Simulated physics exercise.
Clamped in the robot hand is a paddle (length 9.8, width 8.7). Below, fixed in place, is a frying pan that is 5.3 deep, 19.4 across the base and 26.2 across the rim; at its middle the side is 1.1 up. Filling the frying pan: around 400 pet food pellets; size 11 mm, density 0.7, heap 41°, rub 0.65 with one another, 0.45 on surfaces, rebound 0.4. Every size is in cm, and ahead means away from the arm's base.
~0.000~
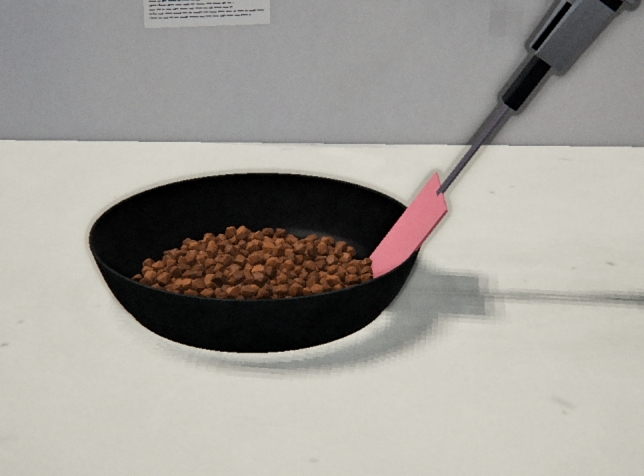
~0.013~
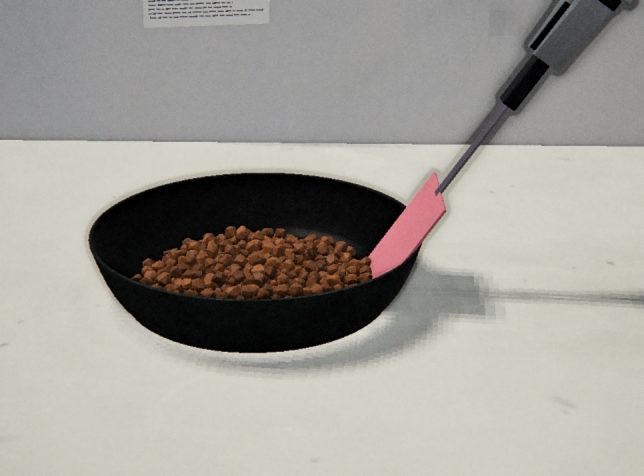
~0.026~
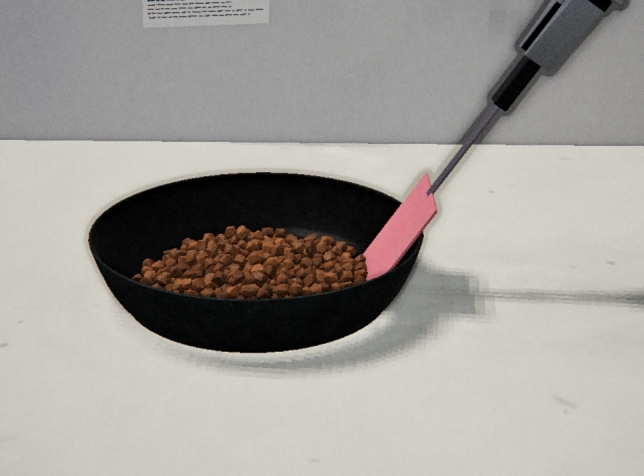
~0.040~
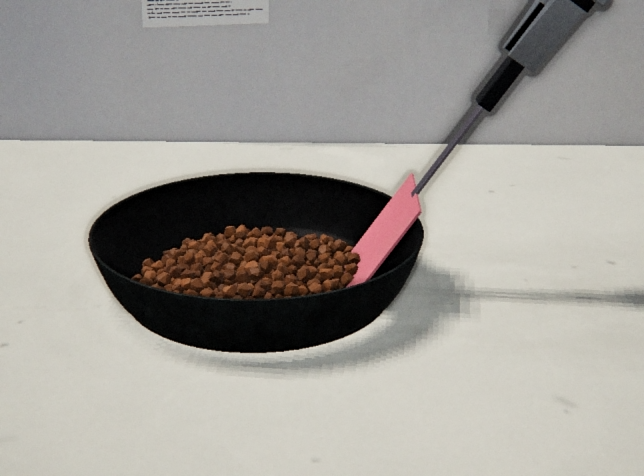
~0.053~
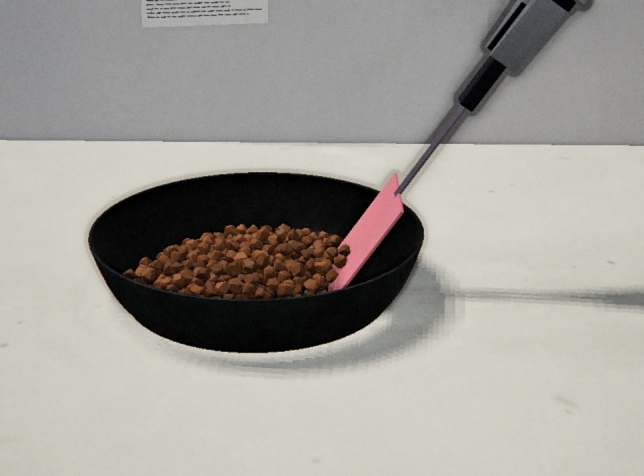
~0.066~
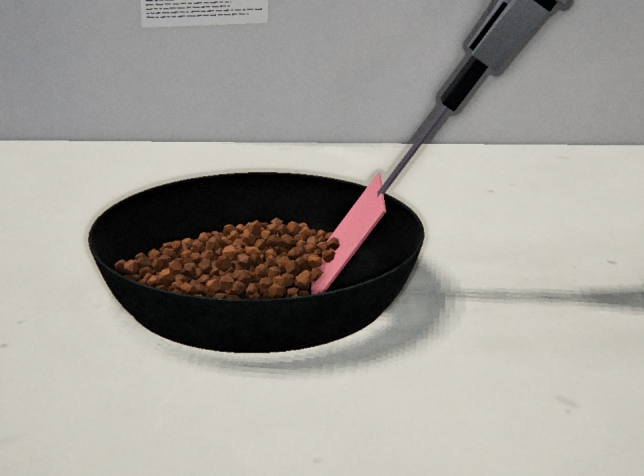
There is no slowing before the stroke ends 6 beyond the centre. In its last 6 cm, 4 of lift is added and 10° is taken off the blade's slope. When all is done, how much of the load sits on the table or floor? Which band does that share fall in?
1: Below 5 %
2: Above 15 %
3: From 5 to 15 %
(3) From 5 to 15 %.
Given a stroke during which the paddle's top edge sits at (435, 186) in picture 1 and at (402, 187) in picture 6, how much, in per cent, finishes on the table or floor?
I'd put it at roughly 0 per cent.
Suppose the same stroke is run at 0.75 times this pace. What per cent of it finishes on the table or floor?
Something close to 0 per cent ends up on the table or floor.
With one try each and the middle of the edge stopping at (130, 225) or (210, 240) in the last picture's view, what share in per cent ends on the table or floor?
First try roughly 30 percent, second roughly 5 percent.
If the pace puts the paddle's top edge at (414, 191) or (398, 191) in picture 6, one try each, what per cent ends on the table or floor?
About 0 and 0 per cent.
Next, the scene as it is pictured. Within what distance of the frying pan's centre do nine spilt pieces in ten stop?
Roughly 40 cm.
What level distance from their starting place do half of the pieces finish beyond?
I'd guess close to 5 centimetres.
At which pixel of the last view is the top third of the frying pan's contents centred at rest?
It is centred near (143, 257) in the last view.
After 0.10 s, sloping 56°, highest piece 6 above the table; 403 in the frying pan.
After 0.13 s, sloping 52°, highest piece 7 above the table; 403 in the frying pan.
After 0.35 s, sloping 46°, highest piece 7 above the table; 369 in the frying pan, 29 on the table or floor, 5 on the blade or in flight.
After 1.40 s, sloping 46°, highest piece 5 above the table; 369 in the frying pan, 34 on the table or floor.
In the end, 369 in the frying pan, 34 on the table or floor. That is 8 % on the table or floor.
